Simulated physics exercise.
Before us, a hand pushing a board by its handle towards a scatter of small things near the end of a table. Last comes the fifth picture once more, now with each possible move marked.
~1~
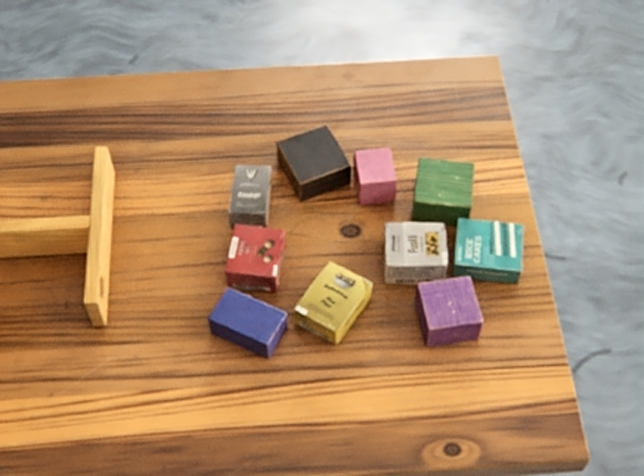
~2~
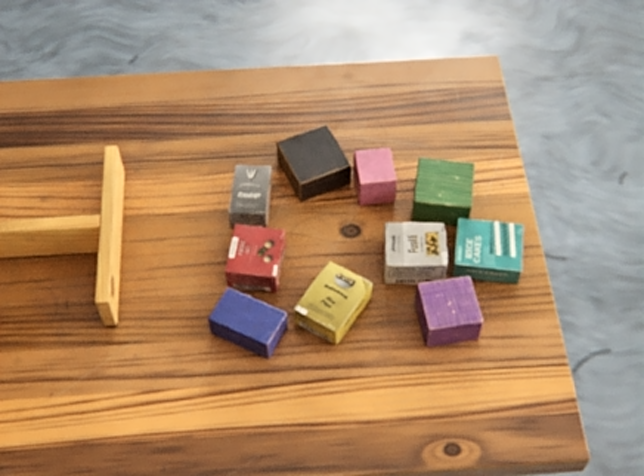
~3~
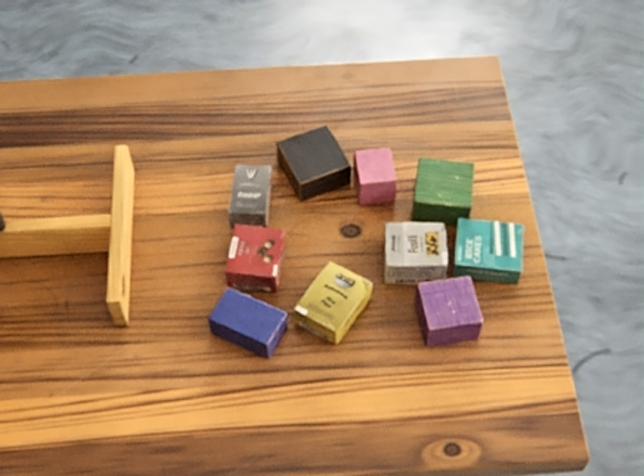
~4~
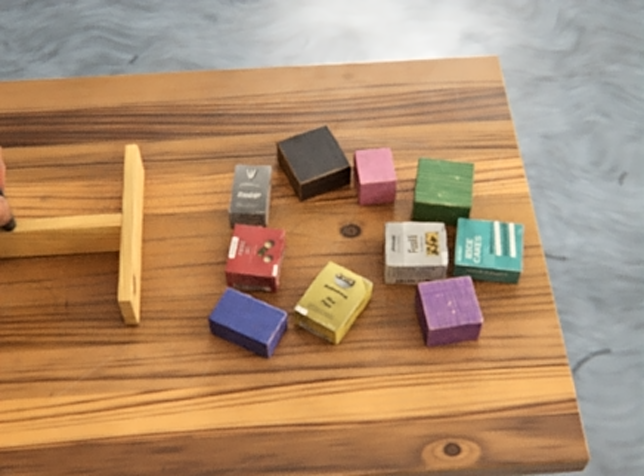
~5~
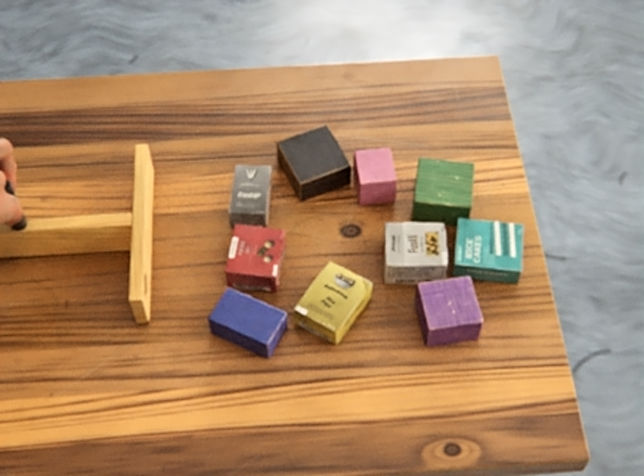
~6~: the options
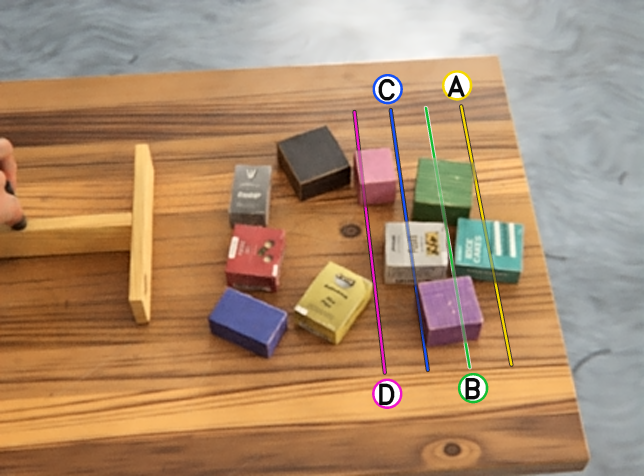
The video shows a wooden board with a handle sliding slowly a short way right across a wooden table, a hand coming into view on its handle, while the colourful small boxes and blocks ahead of it stay still.
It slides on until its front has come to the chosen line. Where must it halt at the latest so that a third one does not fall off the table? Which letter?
B.
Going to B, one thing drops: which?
It is the turquoise packet.
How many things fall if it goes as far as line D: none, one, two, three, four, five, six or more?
In all, none.
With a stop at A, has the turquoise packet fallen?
Yes.
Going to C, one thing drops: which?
The turquoise packet goes over.
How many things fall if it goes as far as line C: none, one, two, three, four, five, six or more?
In all, one.
On the copy, A at (484, 224); B at (446, 227); C at (408, 229); D at (368, 231).
On B. First, board (249, 211); blue block (284, 331); black block (318, 162).
Then, board (359, 205); turquoise packet (516, 253); green block (468, 197).
Finally, board (444, 200); turquoise packet over the edge; white packet (536, 250); one fallen.
By contrast, A drops four; C is within the limit but short; D is within the limit but short.
